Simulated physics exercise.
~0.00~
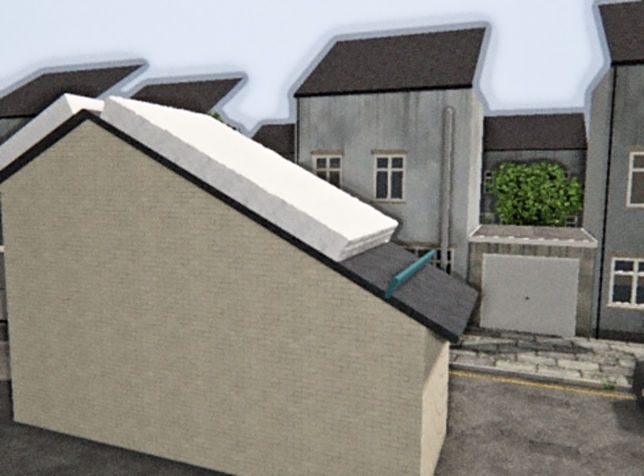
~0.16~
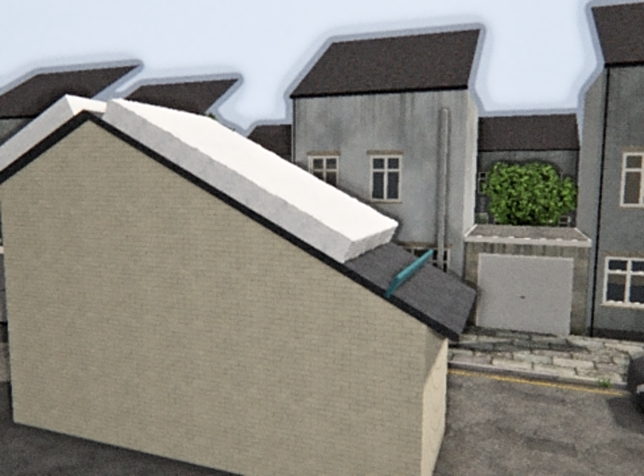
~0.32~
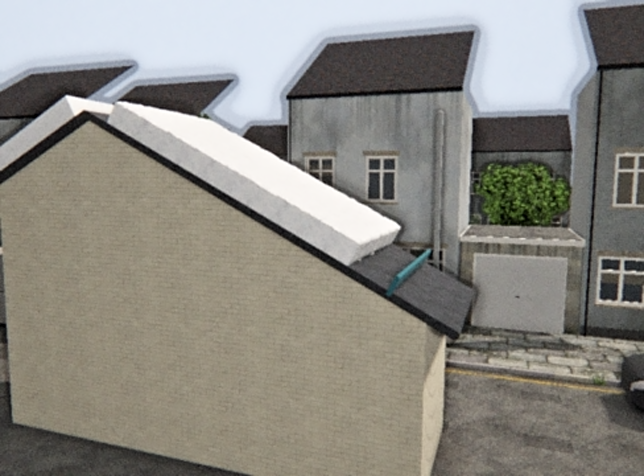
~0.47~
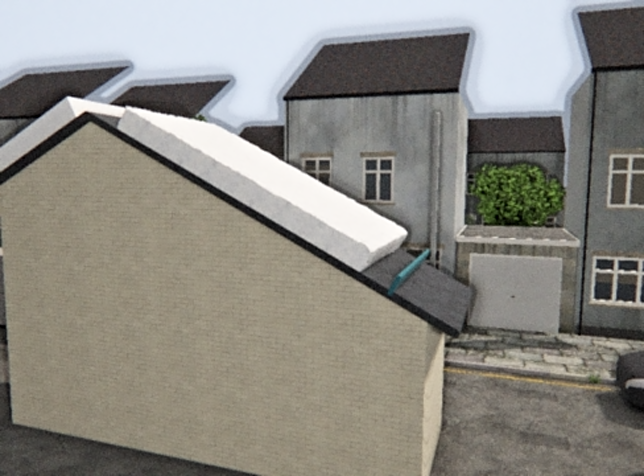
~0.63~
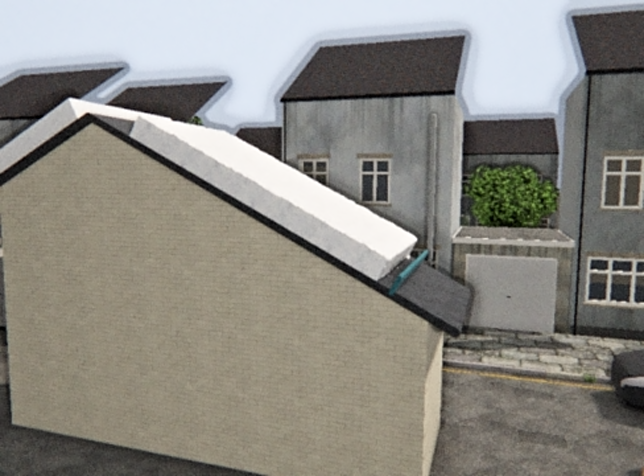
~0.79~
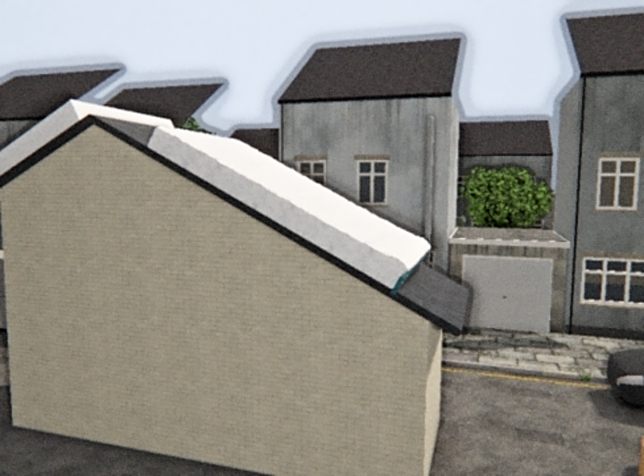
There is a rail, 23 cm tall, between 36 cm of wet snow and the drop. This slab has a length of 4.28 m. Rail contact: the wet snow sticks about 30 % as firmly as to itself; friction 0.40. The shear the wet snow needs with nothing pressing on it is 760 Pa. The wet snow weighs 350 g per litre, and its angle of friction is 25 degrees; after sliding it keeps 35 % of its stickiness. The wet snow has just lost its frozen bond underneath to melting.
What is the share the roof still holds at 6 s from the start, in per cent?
About 50 %.
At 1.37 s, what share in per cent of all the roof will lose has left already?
Around 0 per cent.
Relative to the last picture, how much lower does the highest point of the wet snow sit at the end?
I'd put it at something like 1.1 m.
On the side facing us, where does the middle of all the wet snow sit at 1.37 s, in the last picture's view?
Centre: Approx. (336, 237) px, near face.
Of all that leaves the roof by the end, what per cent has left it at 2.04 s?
Looks like roughly 50 %, give or take.
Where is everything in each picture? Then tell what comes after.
Foremost bit of the wet snow at (348, 242), in the first frame.
Foremost bit of the wet snow at (351, 243), its middle shifted 3.0 cm, in the second frame.
Foremost bit of the wet snow at (358, 246), its middle shifted 12 cm, in the third frame.
Foremost bit of the wet snow at (370, 252), its middle shifted 28 cm, in the fourth frame.
Foremost bit of the wet snow at (387, 261), its middle shifted 51 cm, in the fifth frame.
Foremost bit of the wet snow at (407, 267), its middle shifted 80 cm, 2 % of it past the rail, in one piece, in the sixth frame.
After 1.37 s, 99 % of the snow is on the roof.
After 2.04 s, 72 % of the snow is on the roof.
After 2.72 s, 58 % of the snow is on the roof.
After 3.40 s, 52 % of the snow is on the roof.
After 6.00 s, 50 % of the snow is on the roof.
